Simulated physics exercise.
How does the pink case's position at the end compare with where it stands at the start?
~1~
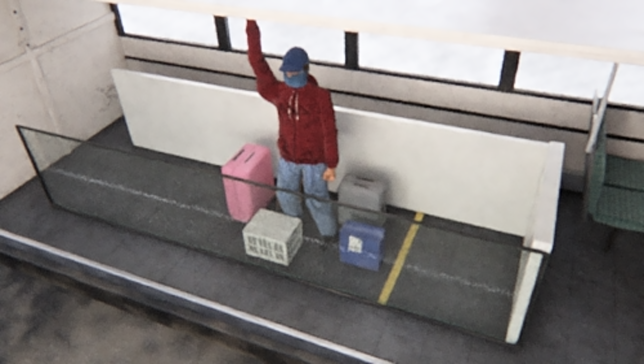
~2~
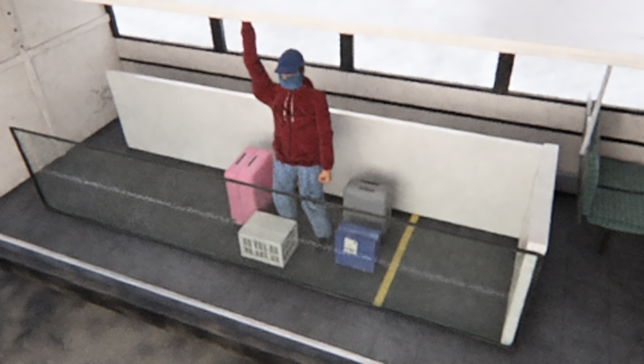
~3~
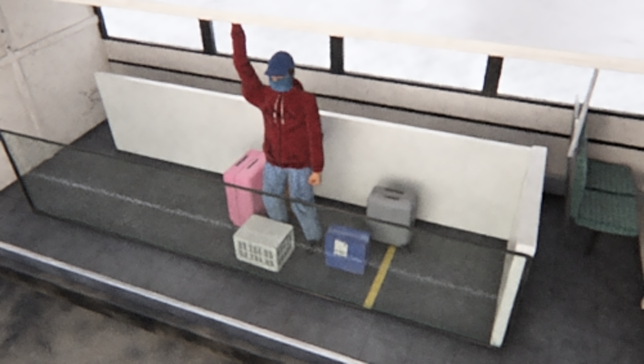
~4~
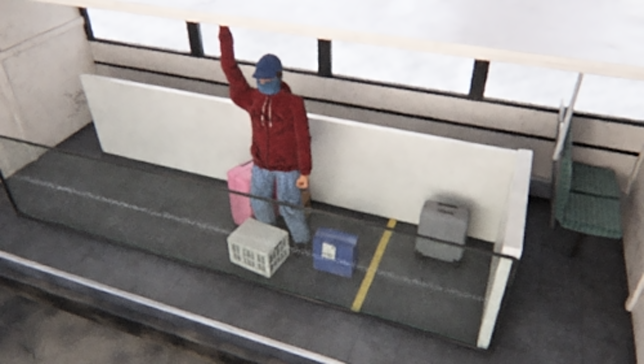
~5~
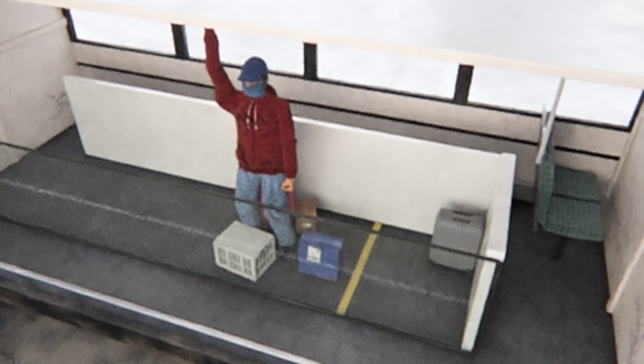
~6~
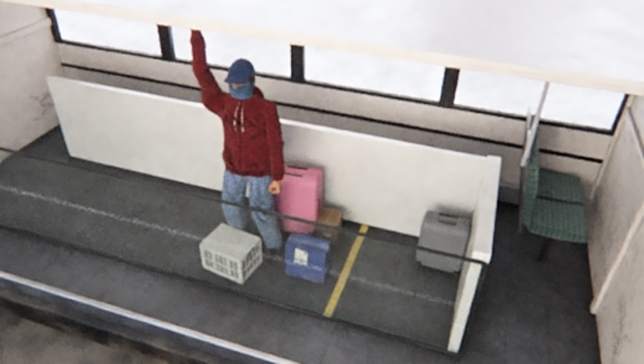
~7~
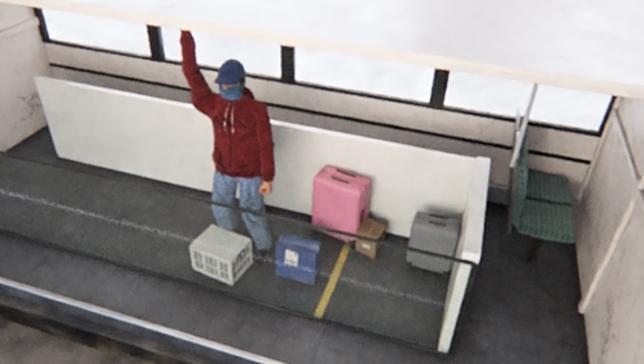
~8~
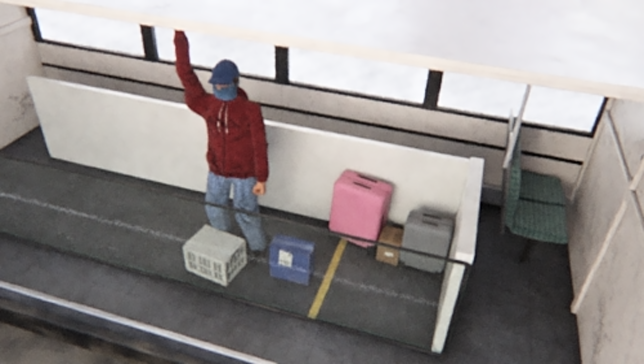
At the start the pink case stands just to the left of the passenger, well short of the yellow line. At the end it stands to the passenger's right, beyond the line and close to the brown box and grey case.
